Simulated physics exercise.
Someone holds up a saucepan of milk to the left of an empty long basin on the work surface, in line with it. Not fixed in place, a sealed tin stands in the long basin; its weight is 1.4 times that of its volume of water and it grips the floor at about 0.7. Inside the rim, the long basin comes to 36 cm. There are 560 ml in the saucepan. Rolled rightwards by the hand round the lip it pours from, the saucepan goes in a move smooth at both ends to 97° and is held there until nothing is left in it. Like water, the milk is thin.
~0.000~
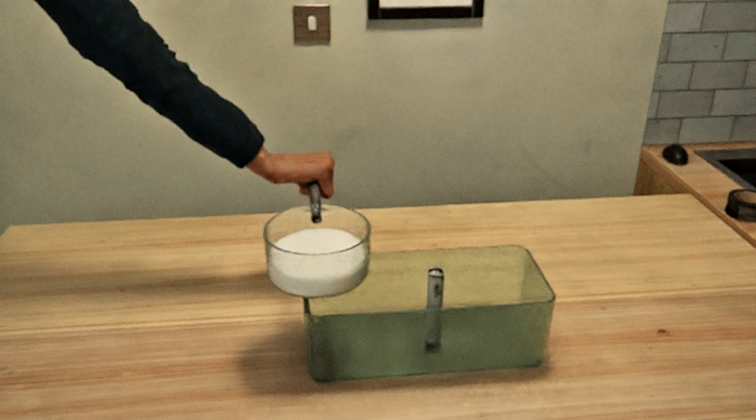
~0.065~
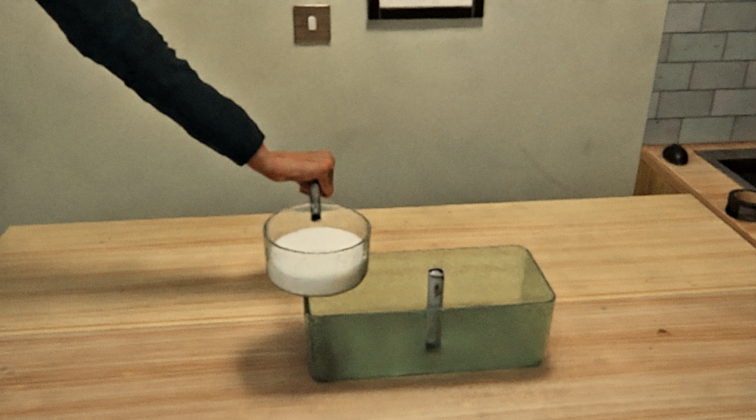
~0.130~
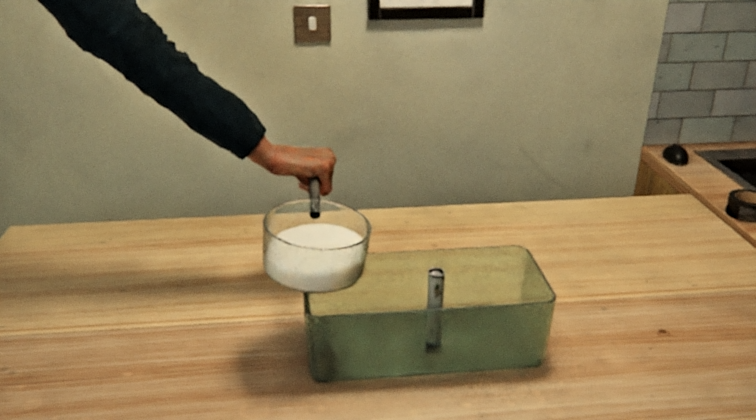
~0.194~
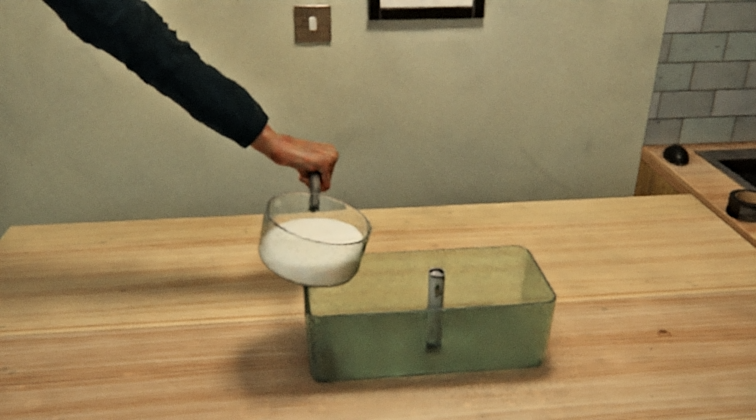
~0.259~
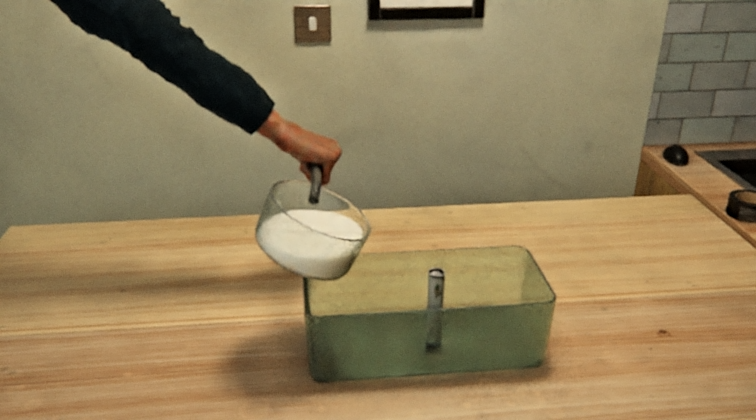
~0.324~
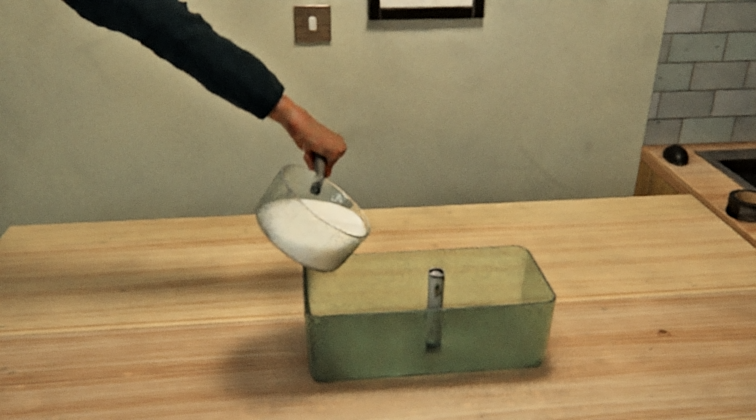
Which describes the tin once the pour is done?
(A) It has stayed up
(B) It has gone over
The answer is B.
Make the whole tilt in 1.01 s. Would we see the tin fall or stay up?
The tin tumbles.
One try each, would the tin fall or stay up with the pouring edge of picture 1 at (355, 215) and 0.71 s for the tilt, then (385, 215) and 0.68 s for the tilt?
Try 1: Tipped over; try 2: Still standing.
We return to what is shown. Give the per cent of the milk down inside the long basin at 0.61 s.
Some 10 per cent.
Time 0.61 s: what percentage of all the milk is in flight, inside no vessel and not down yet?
Roughly 48 %.
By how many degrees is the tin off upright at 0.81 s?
It sits at roughly 20°.
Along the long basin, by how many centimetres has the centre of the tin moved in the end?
The middle of the tin ends some 8.0 cm along the basin.
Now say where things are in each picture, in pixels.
In the first picture, it leans 0°; its right rim is at (370, 227); the milk meets the walls at (269, 252) and (367, 247); the long basin's rim runs from (304, 286) to (541, 272); the tin's top is at (436, 275).
In the second picture, it leans 2°; its right rim is at (370, 227); the milk meets the walls at (268, 251) and (367, 245).
In the third picture, it leans 7°; its right rim is at (370, 228); the milk meets the walls at (265, 247) and (365, 241).
In the fourth picture, it leans 15°; its right rim is at (370, 228); the milk meets the walls at (262, 239) and (364, 236).
In the fifth picture, it leans 25°; its right rim is at (369, 228); the milk meets the walls at (258, 227) and (364, 230).
In the sixth picture, it leans 37°; its right rim is at (369, 228); the milk meets the walls at (260, 210) and (366, 223).
After 0.61 s the tilt is 87° and 42 per cent is still to pour; the tin stands where it began.
After 0.81 s the tilt is 97° and 10 per cent is still to pour; the tin leans 20°.
After 1.03 s the tilt is 97° and 2 per cent is still to pour; the tin lies on its side.
After 1.26 s the tilt is 97° and 1 per cent is still to pour; the tin lies on its side.
In the end the tin lies on its side.
